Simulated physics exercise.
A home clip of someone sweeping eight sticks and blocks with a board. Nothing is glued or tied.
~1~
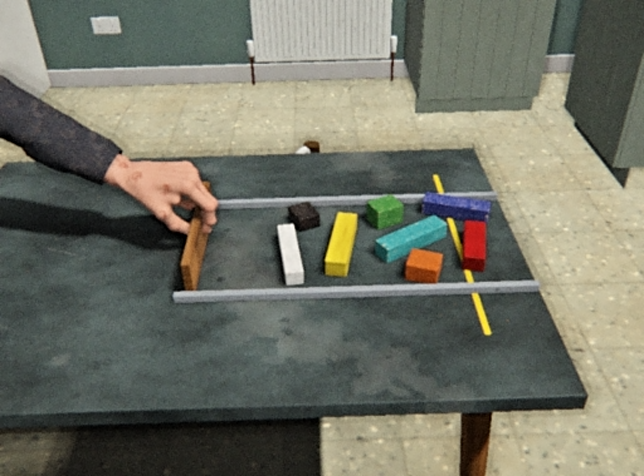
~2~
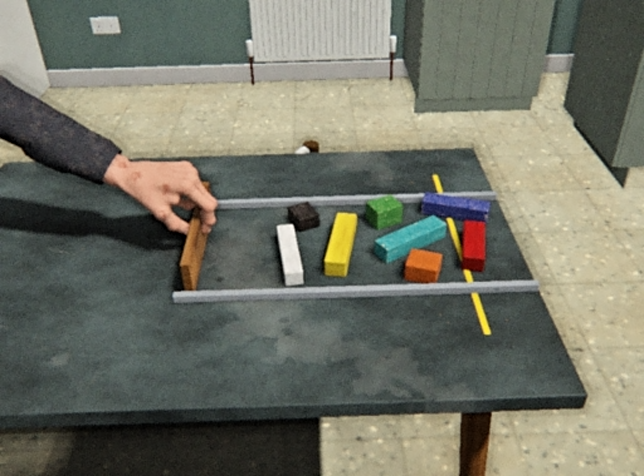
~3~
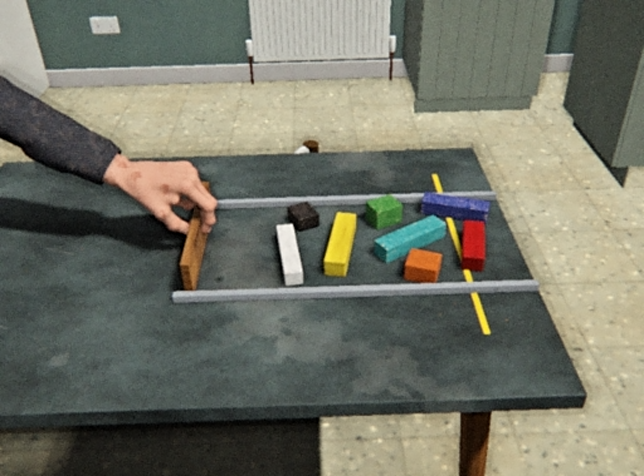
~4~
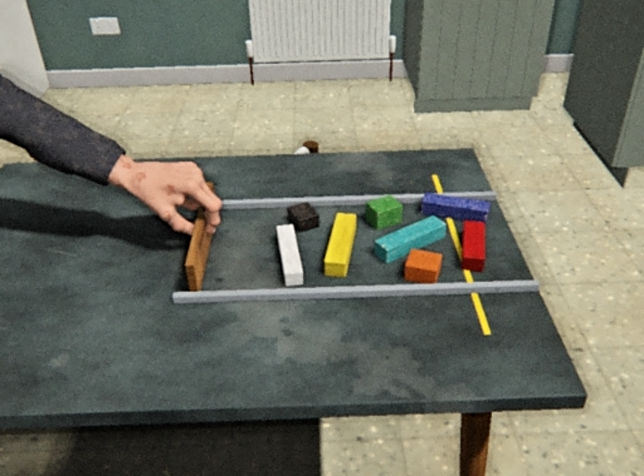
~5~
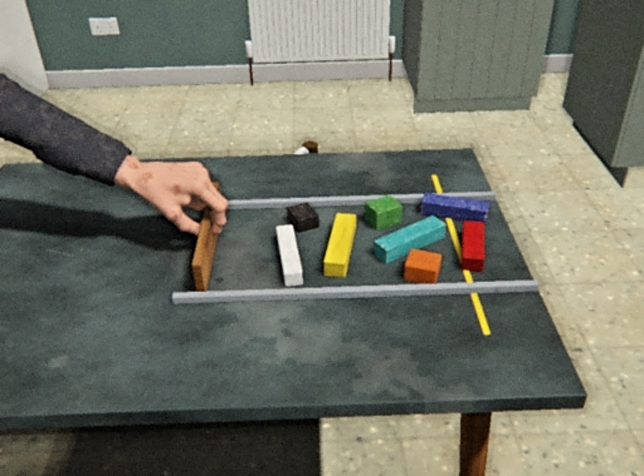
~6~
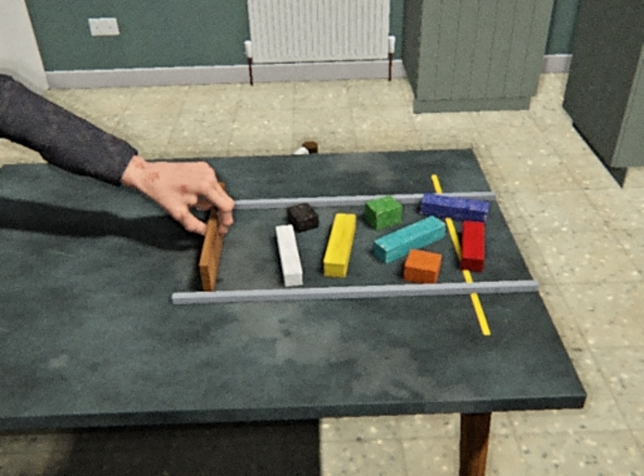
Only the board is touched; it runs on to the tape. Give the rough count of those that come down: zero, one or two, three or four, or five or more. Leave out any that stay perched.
In the end the number that fall off is one or two.
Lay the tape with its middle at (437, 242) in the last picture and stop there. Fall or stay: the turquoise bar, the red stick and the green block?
The turquoise bar is kept, the red stick holds on, the green block does not fall.
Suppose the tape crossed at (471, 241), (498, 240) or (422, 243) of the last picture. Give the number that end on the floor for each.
Down on the floor: 4, 6 and 0.
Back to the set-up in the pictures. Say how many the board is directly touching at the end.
2 of them.
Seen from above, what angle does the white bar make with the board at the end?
Roughly 0° out of line.
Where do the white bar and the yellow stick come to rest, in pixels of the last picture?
About (469, 249), and the other about (489, 239).
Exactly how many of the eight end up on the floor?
The count is 2.
Early on, none off yet; red stick at rest near (473, 246); blue bar at rest near (454, 209); orange block at rest near (423, 268).
A while later, none off yet; red stick at rest near (473, 246); blue bar at rest near (454, 209); orange block moving near (427, 269).
Further along, none off yet; red stick travelled a little near (497, 243); blue bar travelled a little near (494, 208); orange block travelled well along near (485, 269).
Finally, the number that fall off is one or two; lost, blue bar and red stick.
